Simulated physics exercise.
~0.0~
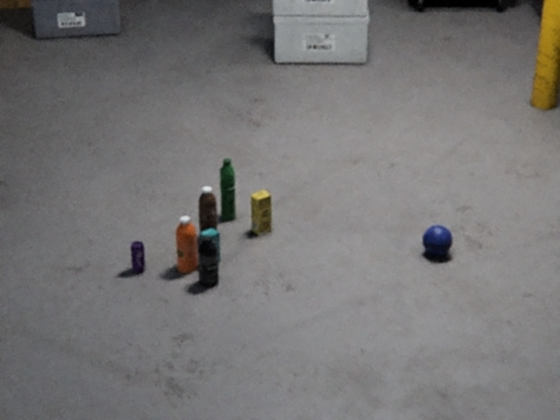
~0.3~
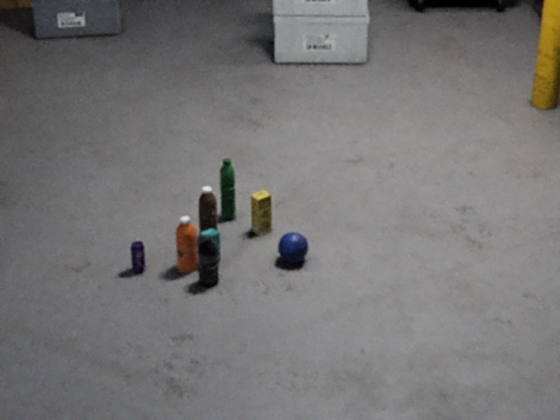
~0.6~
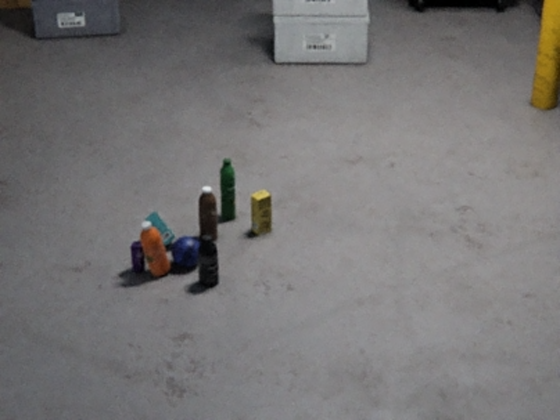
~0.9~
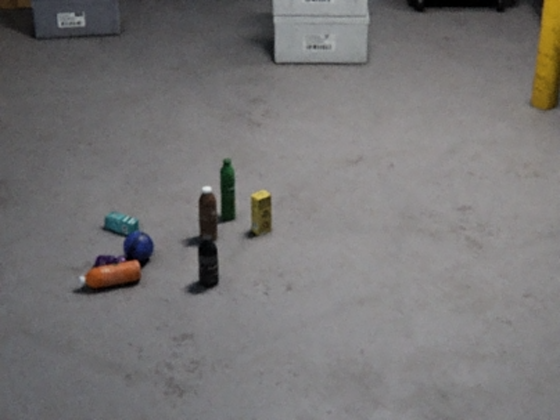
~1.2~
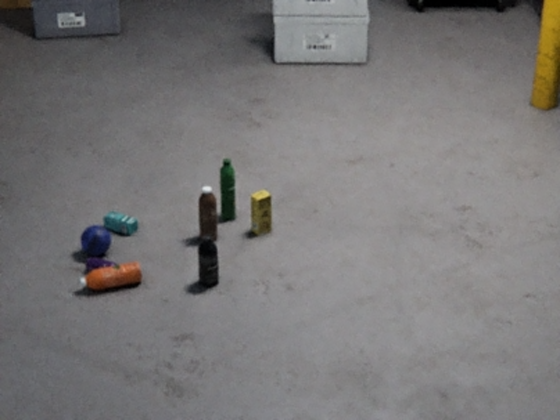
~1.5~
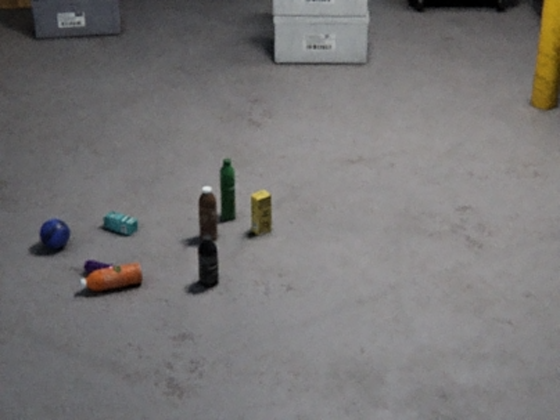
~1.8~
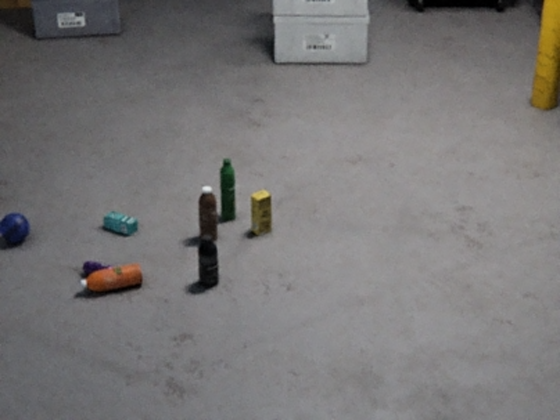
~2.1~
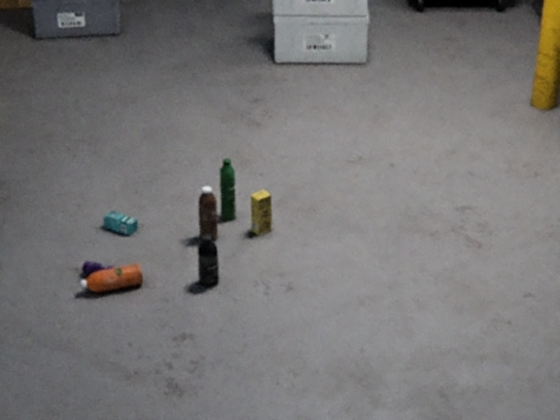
A blue ball rolls leftward across a bare grey floor, seen from slightly above by a still camera, with storage boxes at the back and a yellow post at the right. Ahead of it stand a purple can, an orange bottle, a turquoise carton, and black, brown, green and yellow containers. The ball passes in front of the yellow carton and runs into the group, tipping the turquoise carton and orange bottle, then the purple can. It rolls on and leaves at the left. Those three lie on their sides, while the black, brown and green bottles and yellow carton remain standing.
